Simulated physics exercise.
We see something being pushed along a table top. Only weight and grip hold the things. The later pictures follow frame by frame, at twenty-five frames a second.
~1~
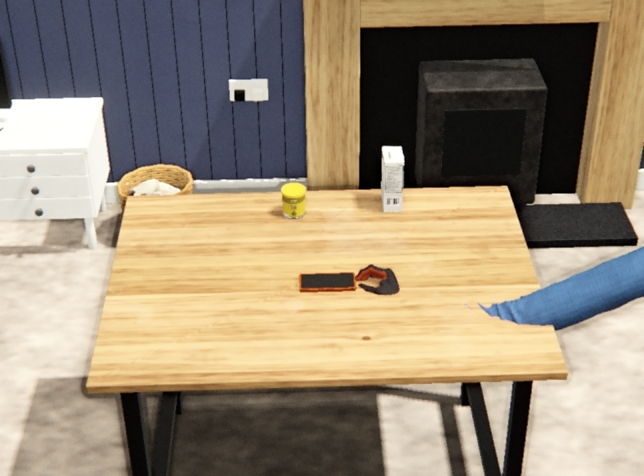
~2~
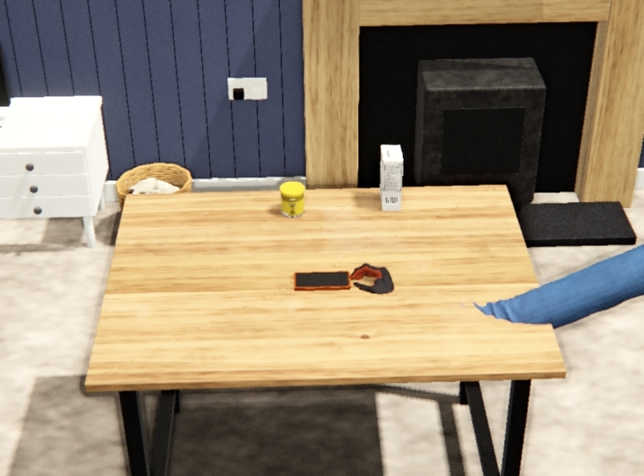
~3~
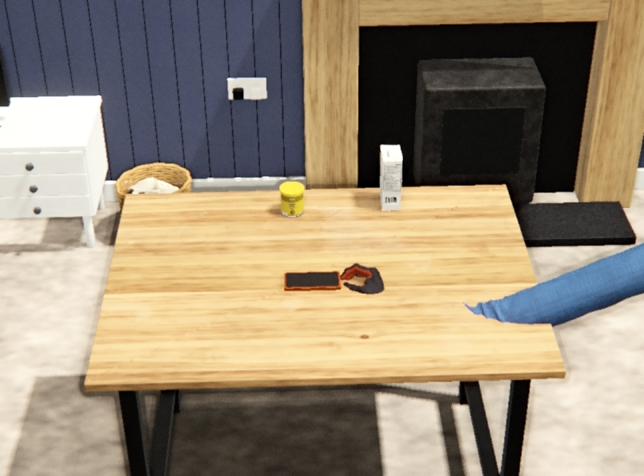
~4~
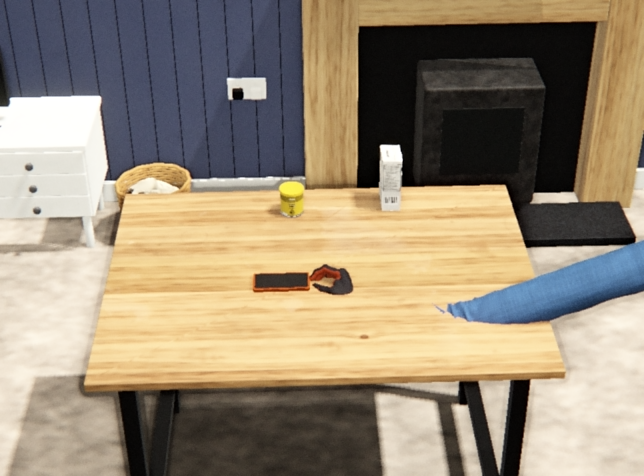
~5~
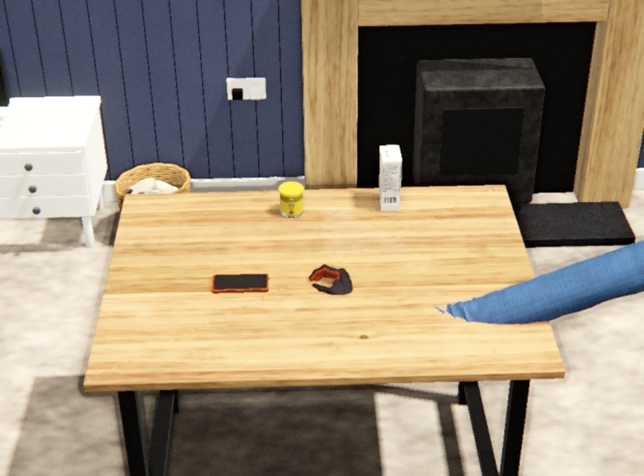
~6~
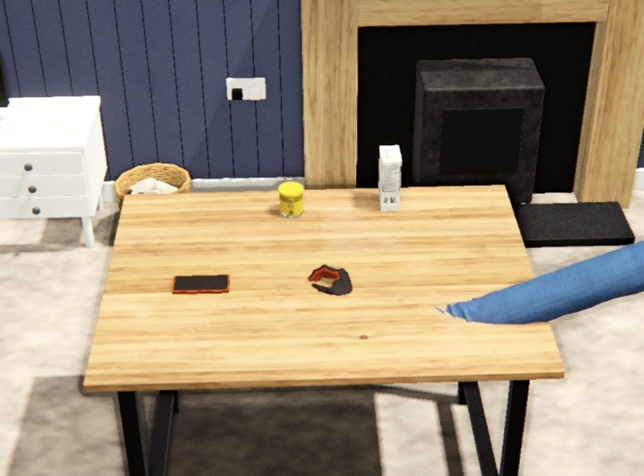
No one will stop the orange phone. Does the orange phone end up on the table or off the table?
The orange phone goes over the edge.
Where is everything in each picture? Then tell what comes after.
Under the hand; orange phone (327, 282), in the first frame.
Under the hand; orange phone (322, 281), in the second frame.
Under the hand; orange phone (312, 281), in the third frame.
Orange phone (281, 282), in the fourth frame.
Orange phone (240, 283) shifted about its own width, in the fifth frame.
Orange phone (201, 285) shifted about its own width, in the sixth frame.
Then, 0.20 s on from there, orange phone now off the table.
Then, 0.40 s on from there, things are still on the move.
In the end, off the table, orange phone.
